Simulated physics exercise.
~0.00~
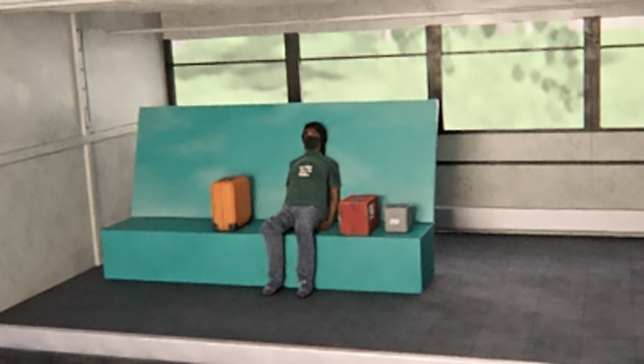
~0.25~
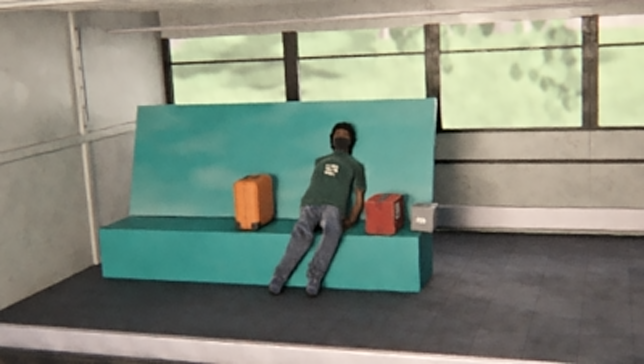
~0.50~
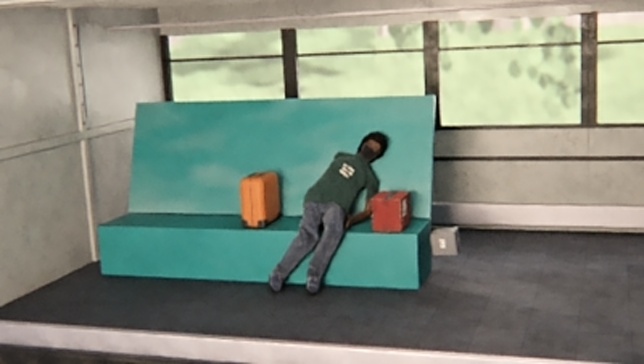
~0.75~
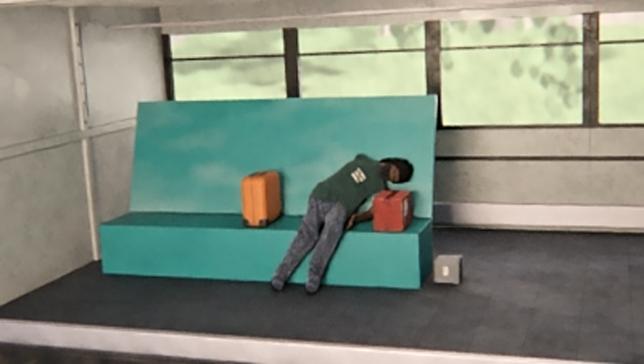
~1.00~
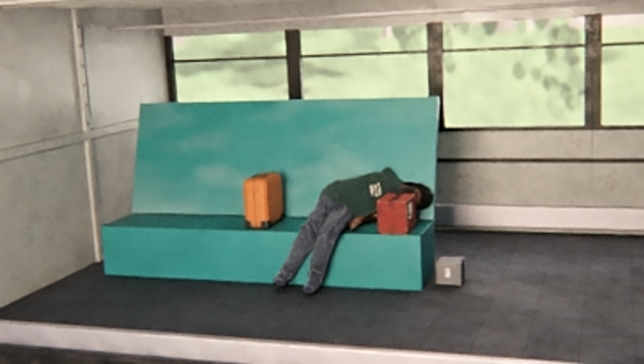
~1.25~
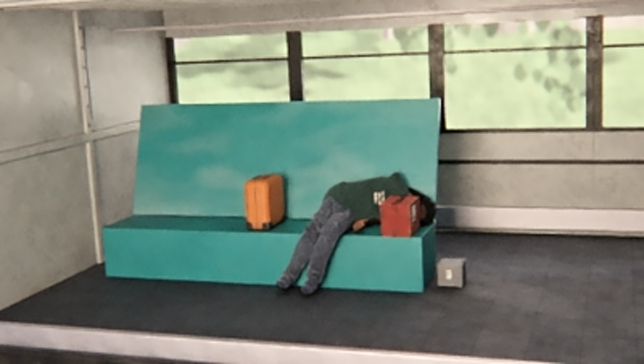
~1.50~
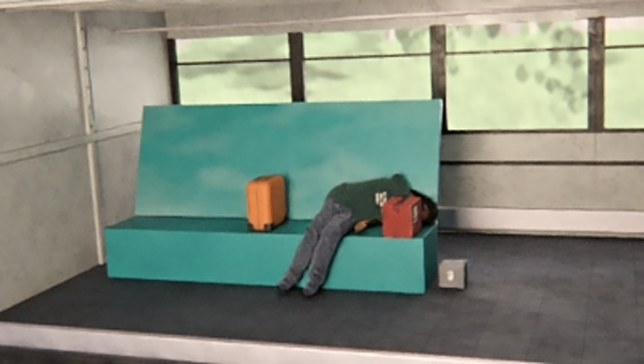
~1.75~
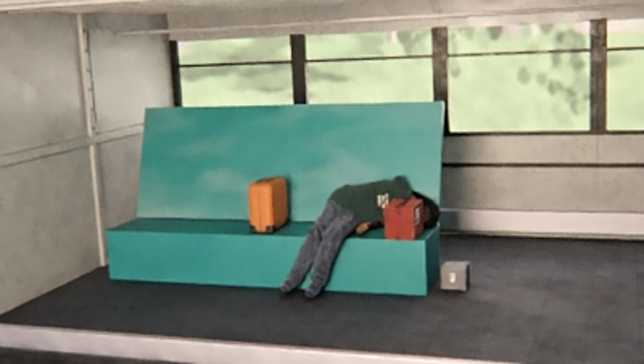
A seated commuter slumps right across the bench as bags slide and the grey tub drops off.
